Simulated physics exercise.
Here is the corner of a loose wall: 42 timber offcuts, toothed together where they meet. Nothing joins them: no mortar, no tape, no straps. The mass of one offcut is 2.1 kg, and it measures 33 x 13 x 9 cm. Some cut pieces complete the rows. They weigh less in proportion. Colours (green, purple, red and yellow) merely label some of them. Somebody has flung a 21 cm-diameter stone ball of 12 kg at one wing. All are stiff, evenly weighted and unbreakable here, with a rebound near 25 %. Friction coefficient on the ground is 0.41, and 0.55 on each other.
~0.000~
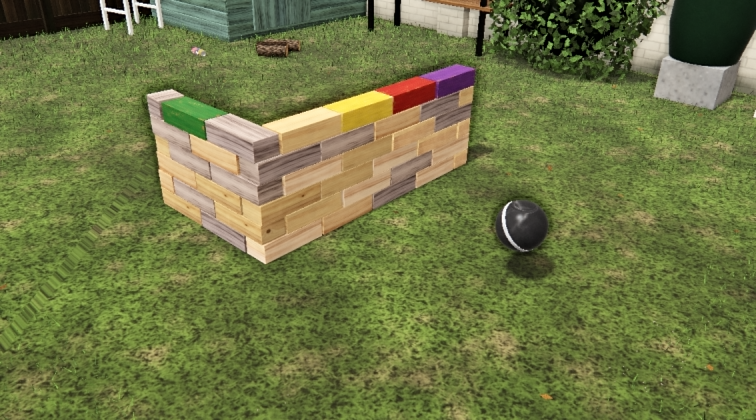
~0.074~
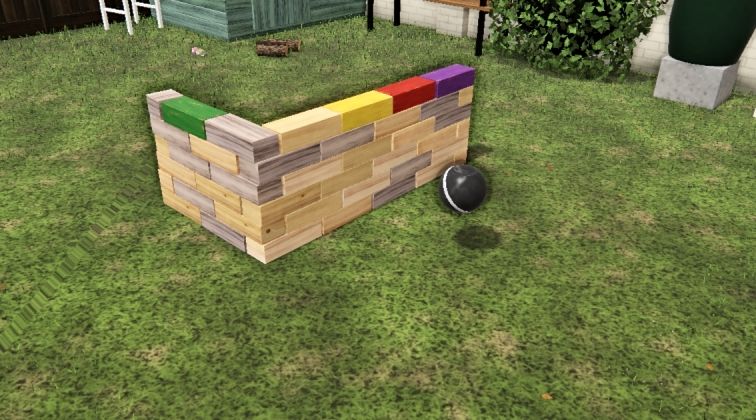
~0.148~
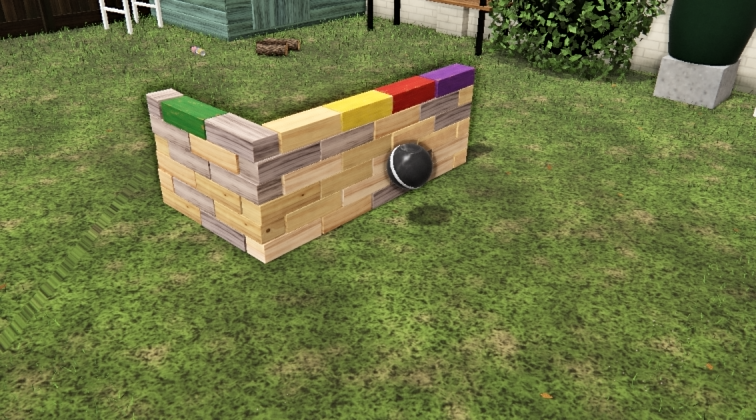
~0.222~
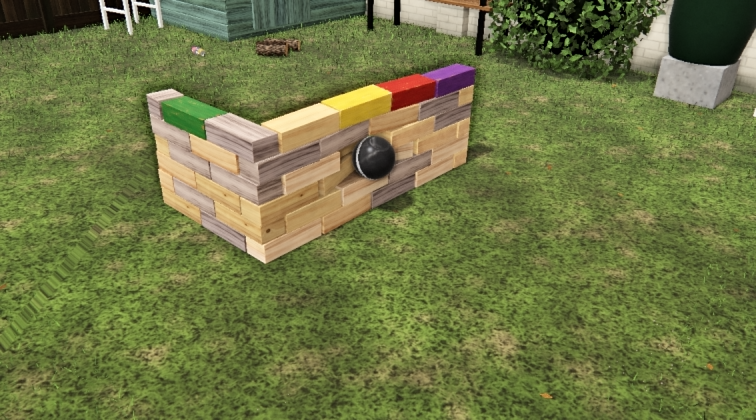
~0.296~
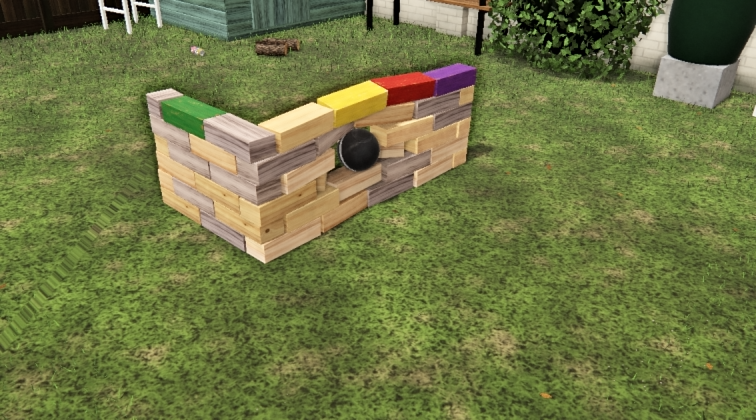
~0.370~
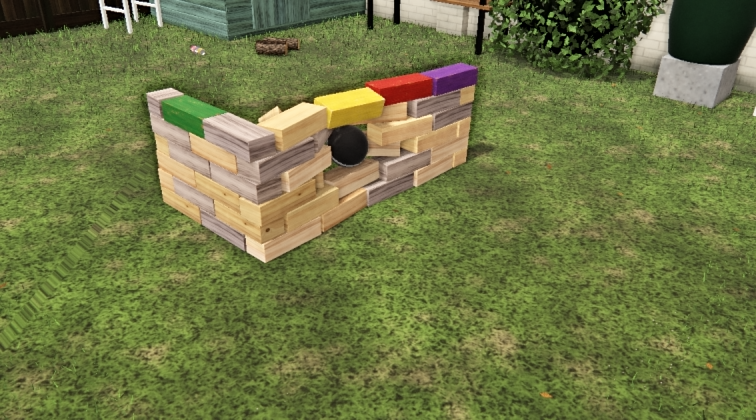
A black ball with a white stripe moves leftward above the grass and strikes the longer side of a low wooden corner wall, pushing into it, shifting nearby blocks and tilting the yellow block on the top row.
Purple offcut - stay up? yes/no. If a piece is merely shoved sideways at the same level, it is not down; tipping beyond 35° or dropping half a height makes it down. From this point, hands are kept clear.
No.
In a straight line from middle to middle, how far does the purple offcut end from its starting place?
About 81 cm.
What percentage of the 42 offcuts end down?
About 35 per cent.
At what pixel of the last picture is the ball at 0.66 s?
Near (310, 164).
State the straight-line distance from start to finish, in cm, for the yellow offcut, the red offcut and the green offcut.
Start to finish, close to yellow 38, red 88, green 2 centimetres.
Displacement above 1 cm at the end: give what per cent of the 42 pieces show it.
I get 50 %.
After 0.66 s, ball still moving; 6 of the 42 offcuts down; purple offcut leaning 30°; yellow offcut upside down.
After 1.12 s, ball still moving; 14 of the 42 offcuts down; purple offcut on its side; red offcut upside down.
At rest (3.1 s), ball rolling away; 15 of the 42 offcuts down; purple offcut on its side; red offcut upside down; yellow offcut leaning 17°, 31 cm lower. As the last picture would show them, middles, purple offcut near (383, 110), red offcut near (368, 128).
